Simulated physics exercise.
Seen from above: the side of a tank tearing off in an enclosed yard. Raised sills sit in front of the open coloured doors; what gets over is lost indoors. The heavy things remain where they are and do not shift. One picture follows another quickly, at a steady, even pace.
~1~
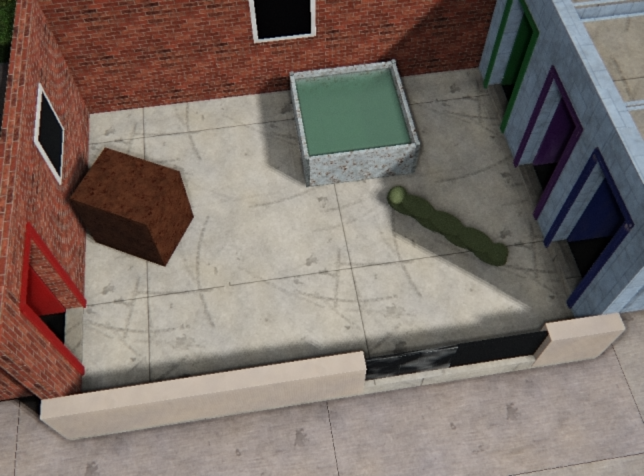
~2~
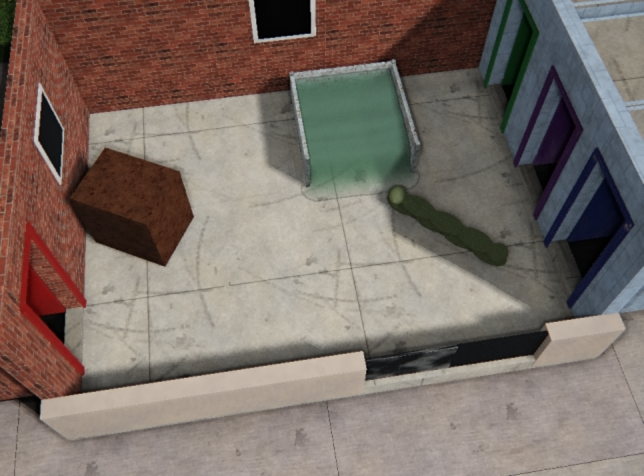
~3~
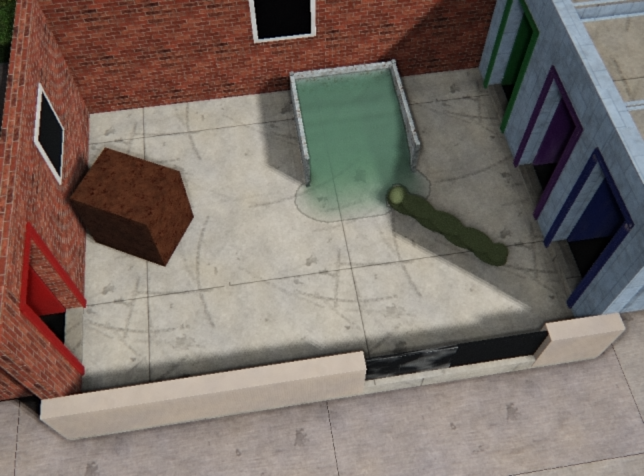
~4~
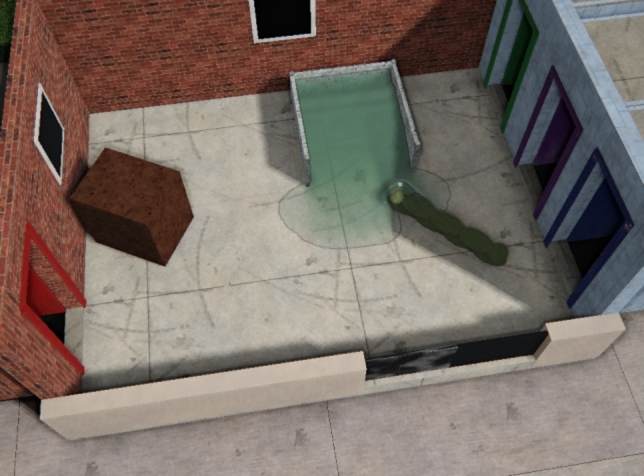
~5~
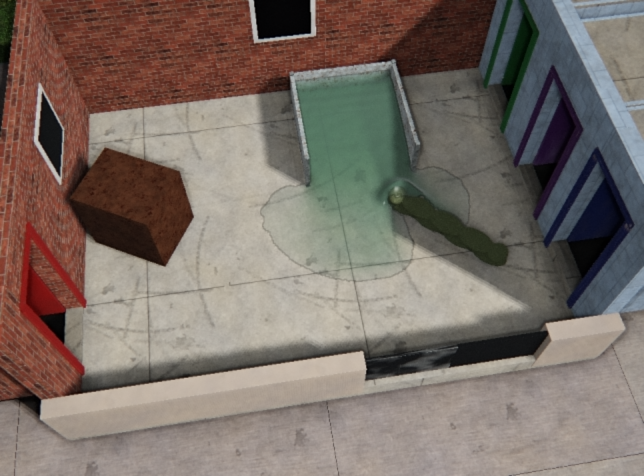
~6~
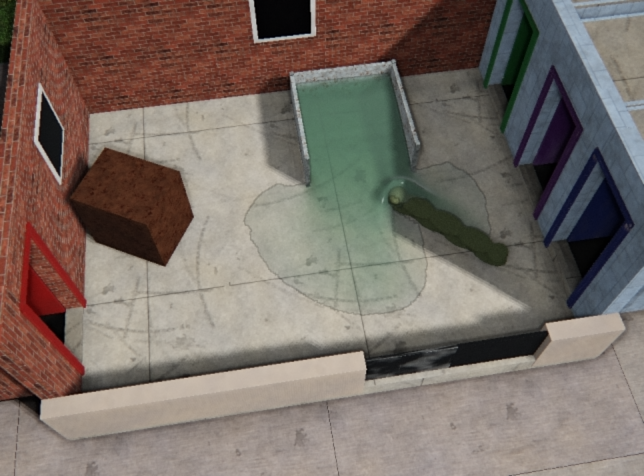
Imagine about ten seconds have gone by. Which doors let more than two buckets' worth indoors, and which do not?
In order: The blue door ends up within two buckets, the purple door ends up over two buckets, the red door ends up over two buckets, the green door ends up within two buckets.
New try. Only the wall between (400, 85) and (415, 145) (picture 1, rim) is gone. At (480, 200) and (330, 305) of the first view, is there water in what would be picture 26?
Taking the two points in order, the first is waterlogged and the second is left dry.
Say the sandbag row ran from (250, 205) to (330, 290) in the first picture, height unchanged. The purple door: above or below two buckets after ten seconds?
Taking it door by door, the purple falls short.
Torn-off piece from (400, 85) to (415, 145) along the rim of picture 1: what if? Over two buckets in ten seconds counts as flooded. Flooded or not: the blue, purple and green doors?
I reckon the blue keeps within bounds, the purple gets too much too, and the green gets too much.
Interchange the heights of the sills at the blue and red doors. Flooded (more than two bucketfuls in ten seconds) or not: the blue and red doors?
After the swap, the blue door overflows while the red door falls short.
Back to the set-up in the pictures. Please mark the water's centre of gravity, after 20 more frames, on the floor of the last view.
About (352, 270) in the last view.
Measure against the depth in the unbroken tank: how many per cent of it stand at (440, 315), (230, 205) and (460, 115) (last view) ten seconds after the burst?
About 4, 8, 10 %.
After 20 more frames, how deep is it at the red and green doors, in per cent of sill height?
Some 250 percent and then some 20 percent.
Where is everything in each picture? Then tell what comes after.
The first frame shows the open tank at (352, 111) is whole and still.
In the second frame, water pours out at (361, 170) and has run to (305, 188).
In the third frame, water pours out at (361, 171) and has run to (304, 207).
In the fourth frame, the front is at (296, 227), out from the gap at (361, 171).
In the fifth frame, the front is at (328, 272), out from the gap at (361, 172).
In the sixth frame, the front is at (360, 309), out from the gap at (361, 172).
A moment on, water covers 35 % of the floor; the blue door wet at the sill, nothing in, the purple door wet at the sill, nothing in, the red door not reached, the green door not reached.
Next, water covers 45 % of the floor; the blue door wet at the sill, nothing in, the purple door over two buckets in, the red door not reached, the green door not reached.
Then, water covers 55 % of the floor; the blue door wet at the sill, nothing in, the purple door over two buckets in, the red door under two buckets in, the green door wet at the sill, nothing in.
Later, water covers 70 % of the floor; the blue door wet at the sill, nothing in, the purple door over two buckets in, the red door over two buckets in, the green door wet at the sill, nothing in.
In the end, water covers 95 % of the floor; the blue door wet at the sill, nothing in, the purple door over two buckets in, the red door far over two buckets in, the green door wet at the sill, nothing in.
